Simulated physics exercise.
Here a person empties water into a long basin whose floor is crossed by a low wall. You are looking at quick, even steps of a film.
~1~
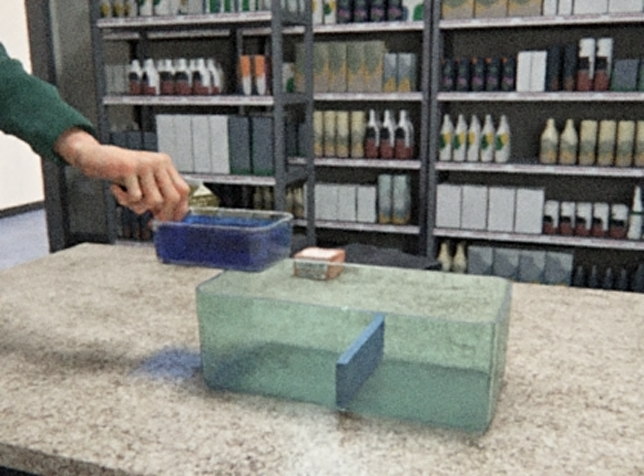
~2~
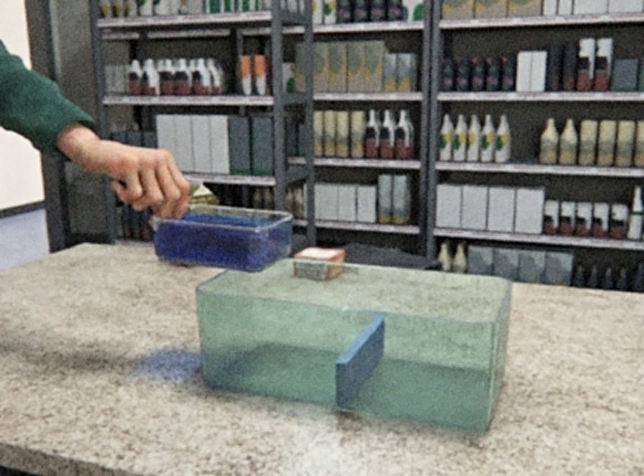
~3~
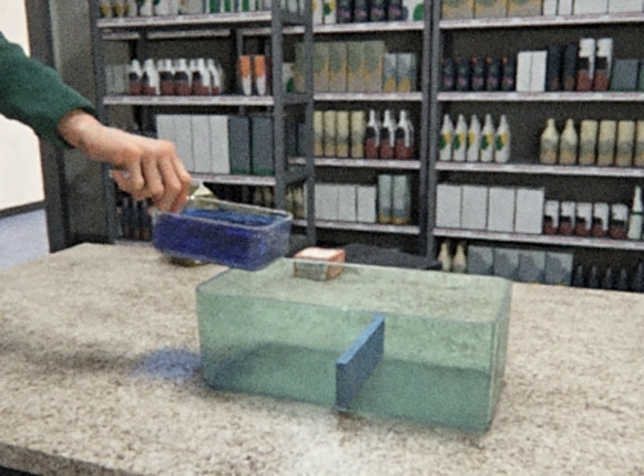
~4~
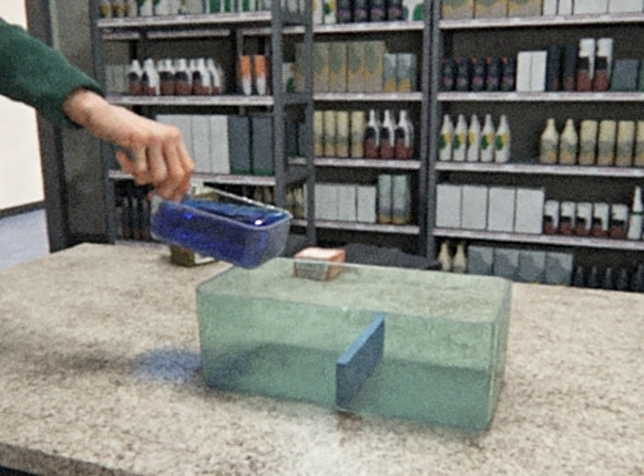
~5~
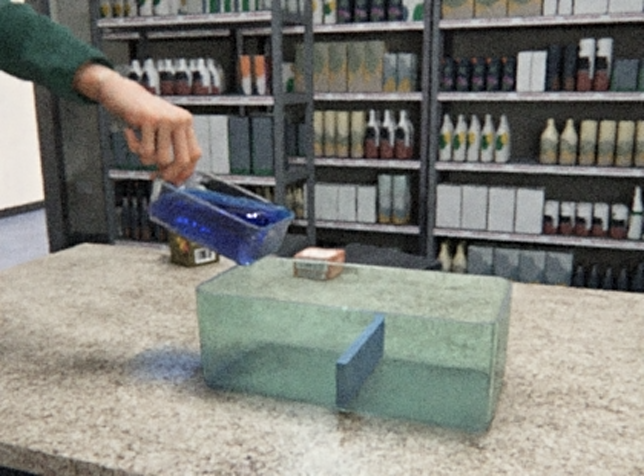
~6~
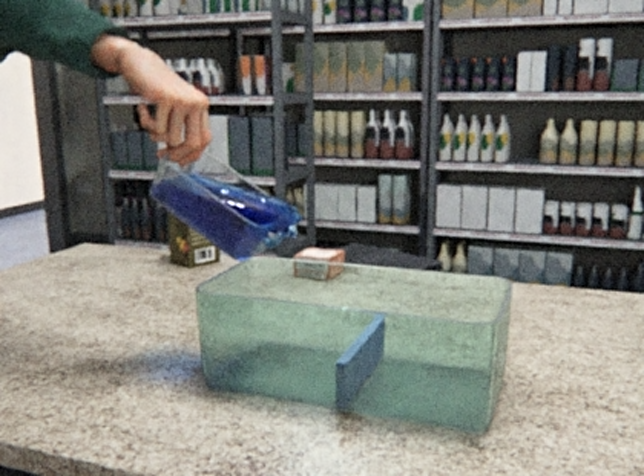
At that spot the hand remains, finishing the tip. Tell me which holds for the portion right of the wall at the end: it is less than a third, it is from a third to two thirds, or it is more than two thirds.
It is from a third to two thirds.
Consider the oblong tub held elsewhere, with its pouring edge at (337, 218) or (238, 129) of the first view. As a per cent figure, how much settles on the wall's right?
90 % and 40 %.
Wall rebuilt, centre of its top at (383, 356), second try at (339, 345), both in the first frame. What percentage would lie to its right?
Respectively 25 and 80 per cent, approximately.
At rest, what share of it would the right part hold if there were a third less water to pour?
I'd put it at some 30 %.
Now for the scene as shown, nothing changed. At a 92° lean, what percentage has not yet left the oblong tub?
Roughly 10 percent remains at that point.
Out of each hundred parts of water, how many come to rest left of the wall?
That works out near 40 in every hundred.
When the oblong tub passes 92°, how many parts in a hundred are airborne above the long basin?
45 per cent.
A moment on, the oblong tub is tipped on its side and 11 per cent is still to pour, 34 is left of the wall and 11 right of it.
Next, the oblong tub is tipped right over and 0 per cent is still to pour, 36 is left of the wall and 61 right of it.
Then the oblong tub is tipped right over and 0 per cent is still to pour, 41 is left of the wall and 58 right of it.
Later the oblong tub is tipped right over and 0 per cent is still to pour, 41 is left of the wall and 58 right of it.
In the end 41 per cent lies left of the wall, 58 right of it and 1 outside.
